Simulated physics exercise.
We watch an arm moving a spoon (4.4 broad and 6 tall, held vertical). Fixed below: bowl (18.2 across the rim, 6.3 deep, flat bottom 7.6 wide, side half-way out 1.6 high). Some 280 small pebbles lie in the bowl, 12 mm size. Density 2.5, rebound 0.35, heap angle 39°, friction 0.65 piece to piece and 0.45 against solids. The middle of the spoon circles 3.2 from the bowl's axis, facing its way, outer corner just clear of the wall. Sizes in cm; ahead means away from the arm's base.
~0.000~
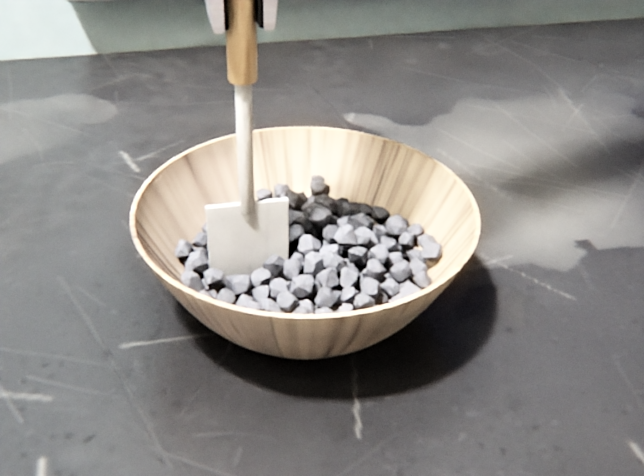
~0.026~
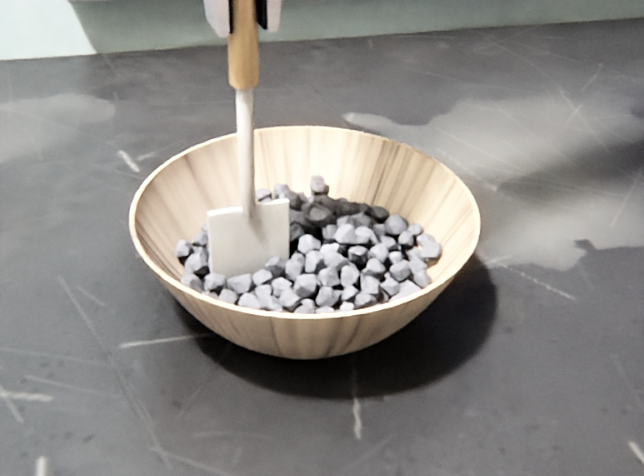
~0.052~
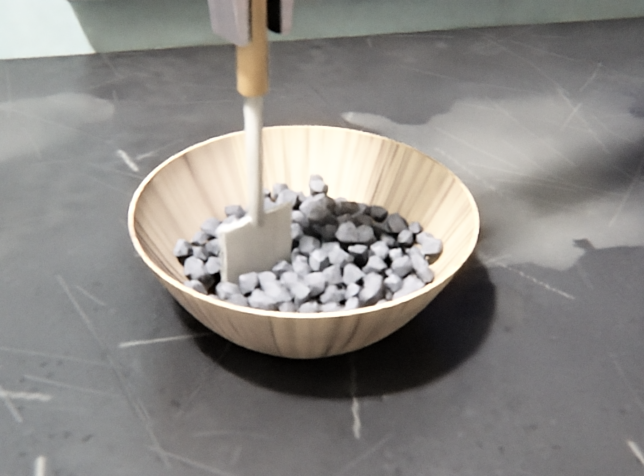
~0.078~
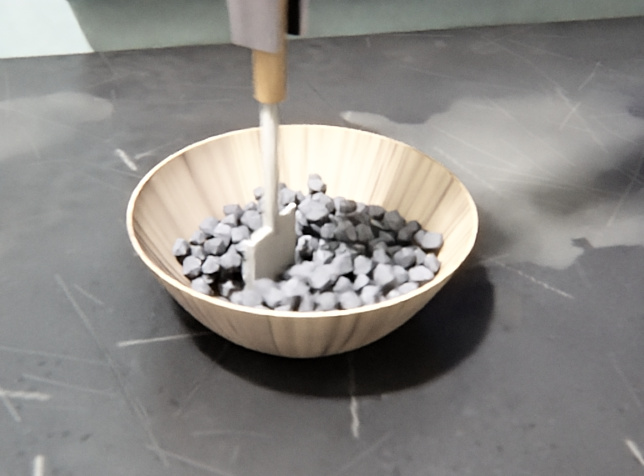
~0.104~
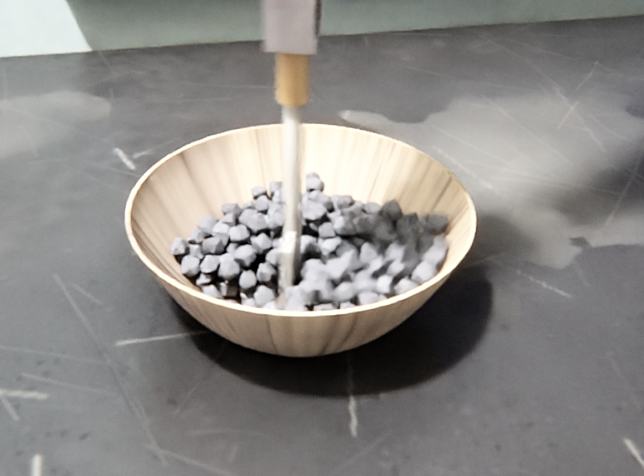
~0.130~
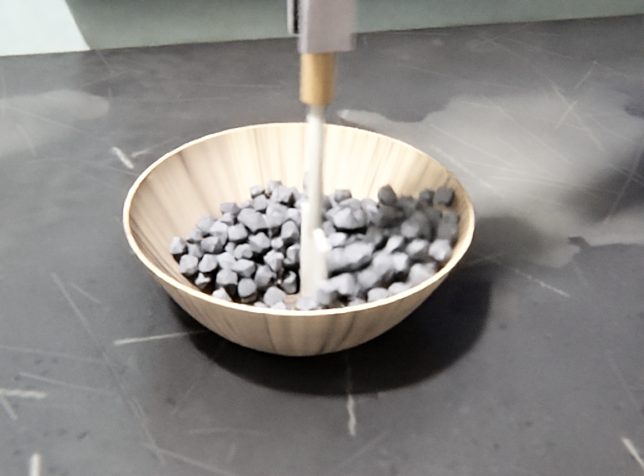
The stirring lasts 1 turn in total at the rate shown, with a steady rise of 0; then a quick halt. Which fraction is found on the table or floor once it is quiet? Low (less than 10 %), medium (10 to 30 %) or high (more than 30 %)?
A medium share, 10 to 30 %, ends on the table or floor.
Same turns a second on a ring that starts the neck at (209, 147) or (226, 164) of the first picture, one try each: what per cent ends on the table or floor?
About 25 and 30 per cent.
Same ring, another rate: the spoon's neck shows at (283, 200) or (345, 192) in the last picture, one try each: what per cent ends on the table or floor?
Some 5 and 30 per cent.
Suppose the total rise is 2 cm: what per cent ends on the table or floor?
Some 10 per cent.
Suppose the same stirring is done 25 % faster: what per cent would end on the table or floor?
It would be near 25 per cent.
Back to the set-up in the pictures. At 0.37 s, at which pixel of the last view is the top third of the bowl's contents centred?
Around (221, 170).
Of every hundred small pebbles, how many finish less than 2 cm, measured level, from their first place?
About 0 per cent.
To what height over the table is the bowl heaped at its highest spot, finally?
About 7.0 cm.
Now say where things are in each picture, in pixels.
In the first frame, spoon neck at (246, 178), 0° round; upper third of the load around (323, 246), from x 185 to 430, top at y 185; 281 in the bowl.
In the second frame, spoon neck at (248, 182), 7° round; upper third of the load around (320, 253), from x 185 to 430, top at y 185.
In the third frame, spoon neck at (256, 191), 26° round; upper third of the load around (319, 262), from x 185 to 430, top at y 185.
In the fourth frame, spoon neck at (272, 198), 48° round; upper third of the load around (328, 267), from x 180 to 435, top at y 180.
In the fifth frame, spoon neck at (293, 202), 70° round; upper third of the load around (347, 261), from x 180 to 440, top at y 180.
In the sixth frame, spoon neck at (315, 201), 91° round; upper third of the load around (369, 248), from x 180 to 450, top at y 180; 281 in the bowl.
After 0.25 s, 192° round, highest piece 9 above the table; 272 in the bowl, 9 in flight or on the tool.
After 0.37 s, 293° round, highest piece 9 above the table; 253 in the bowl, 13 on the table or floor, 15 in flight or on the tool.
After 0.63 s, 0° round, highest piece 7 above the table; 237 in the bowl, 43 on the table or floor, 1 in flight or on the tool.
After 1.33 s, 0° round, highest piece 7 above the table; 237 in the bowl, 44 on the table or floor.
At rest, 237 in the bowl, 44 on the table or floor. That is 16 % on the table or floor.
